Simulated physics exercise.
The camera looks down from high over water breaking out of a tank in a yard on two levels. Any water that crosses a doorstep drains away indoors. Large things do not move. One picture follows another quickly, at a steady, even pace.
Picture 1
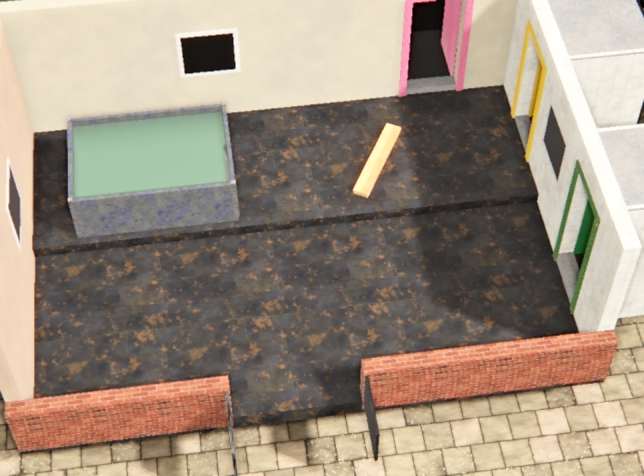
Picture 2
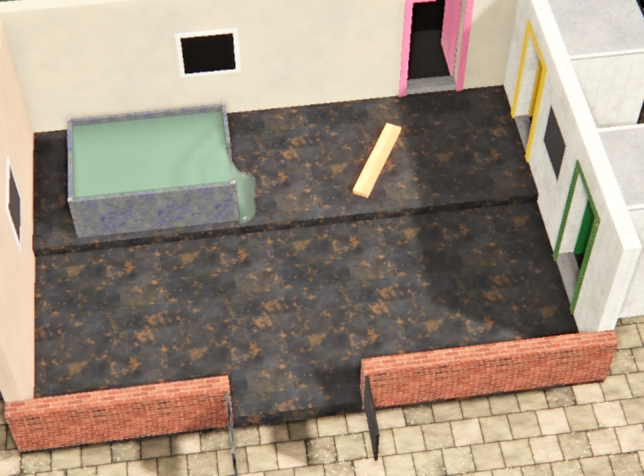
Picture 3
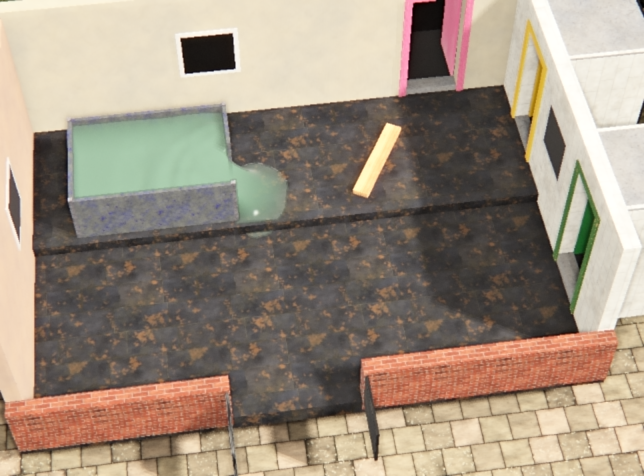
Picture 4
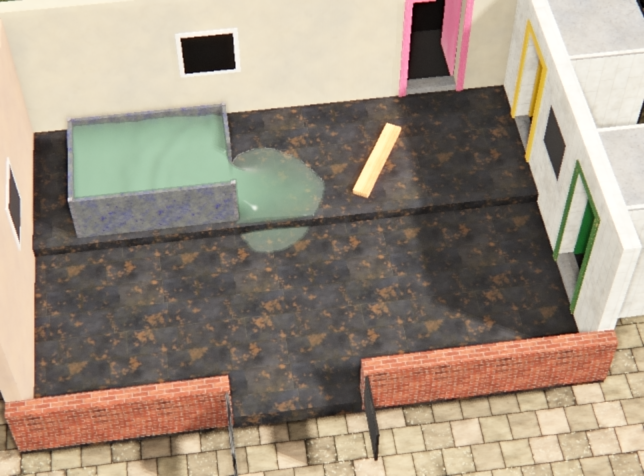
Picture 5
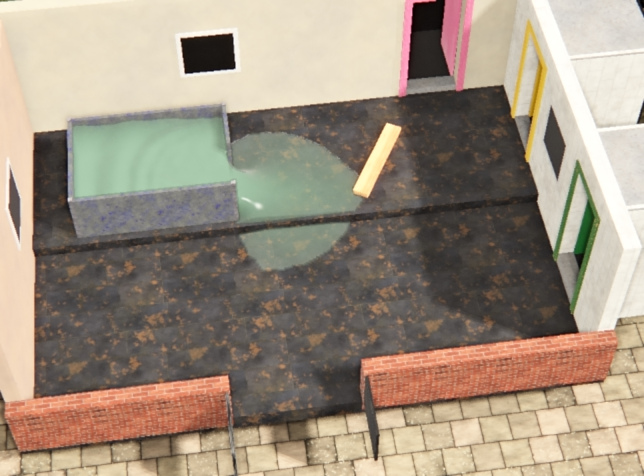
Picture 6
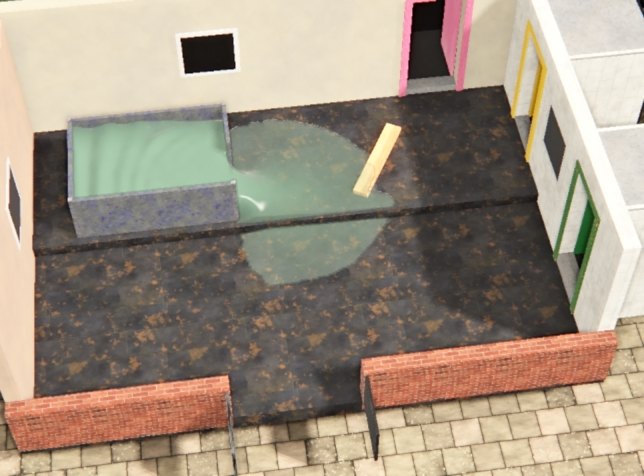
Green water pours from the right side of a raised tank in a walled, two-level yard, spreading rightward in a widening pool across the dark upper floor, over the step onto the lower level, and around a wooden plank.
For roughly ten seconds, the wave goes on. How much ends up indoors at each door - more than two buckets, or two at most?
Indoors: Pink door, two at most; yellow door, more than two; green door, two at most.
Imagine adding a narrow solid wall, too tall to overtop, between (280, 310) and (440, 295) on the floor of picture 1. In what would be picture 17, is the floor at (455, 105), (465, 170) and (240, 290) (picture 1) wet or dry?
Submerged, submerged, then spared.
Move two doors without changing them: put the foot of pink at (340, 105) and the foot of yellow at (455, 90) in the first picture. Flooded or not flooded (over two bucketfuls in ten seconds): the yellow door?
Result: Yellow door rises above.
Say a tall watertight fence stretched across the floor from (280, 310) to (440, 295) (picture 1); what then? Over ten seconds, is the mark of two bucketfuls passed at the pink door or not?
Pink door: Falls short.
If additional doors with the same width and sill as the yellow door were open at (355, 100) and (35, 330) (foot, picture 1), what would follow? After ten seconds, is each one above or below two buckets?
Above, below.
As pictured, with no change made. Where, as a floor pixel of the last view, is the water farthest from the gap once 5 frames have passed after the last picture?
Close to (522, 239).
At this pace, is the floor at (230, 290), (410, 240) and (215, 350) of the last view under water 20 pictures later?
First spot spared, second spot submerged, third spot spared.
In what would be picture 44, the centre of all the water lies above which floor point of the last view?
Centre: Close to (351, 230).
A moment on, water covers 35 % of the floor; the pink door not reached, the yellow door not reached, the green door not reached.
Next, water covers 55 % of the floor; the pink door wet at the sill, nothing in, the yellow door under two buckets in, the green door wet at the sill, nothing in.
Then, water covers 55 % of the floor; the pink door under two buckets in, the yellow door far over two buckets in, the green door wet at the sill, nothing in.
Later, water covers 60 % of the floor; the pink door under two buckets in, the yellow door far over two buckets in, the green door wet at the sill, nothing in.
In the end, water covers 90 % of the floor; the pink door under two buckets in, the yellow door far over two buckets in, the green door wet at the sill, nothing in.
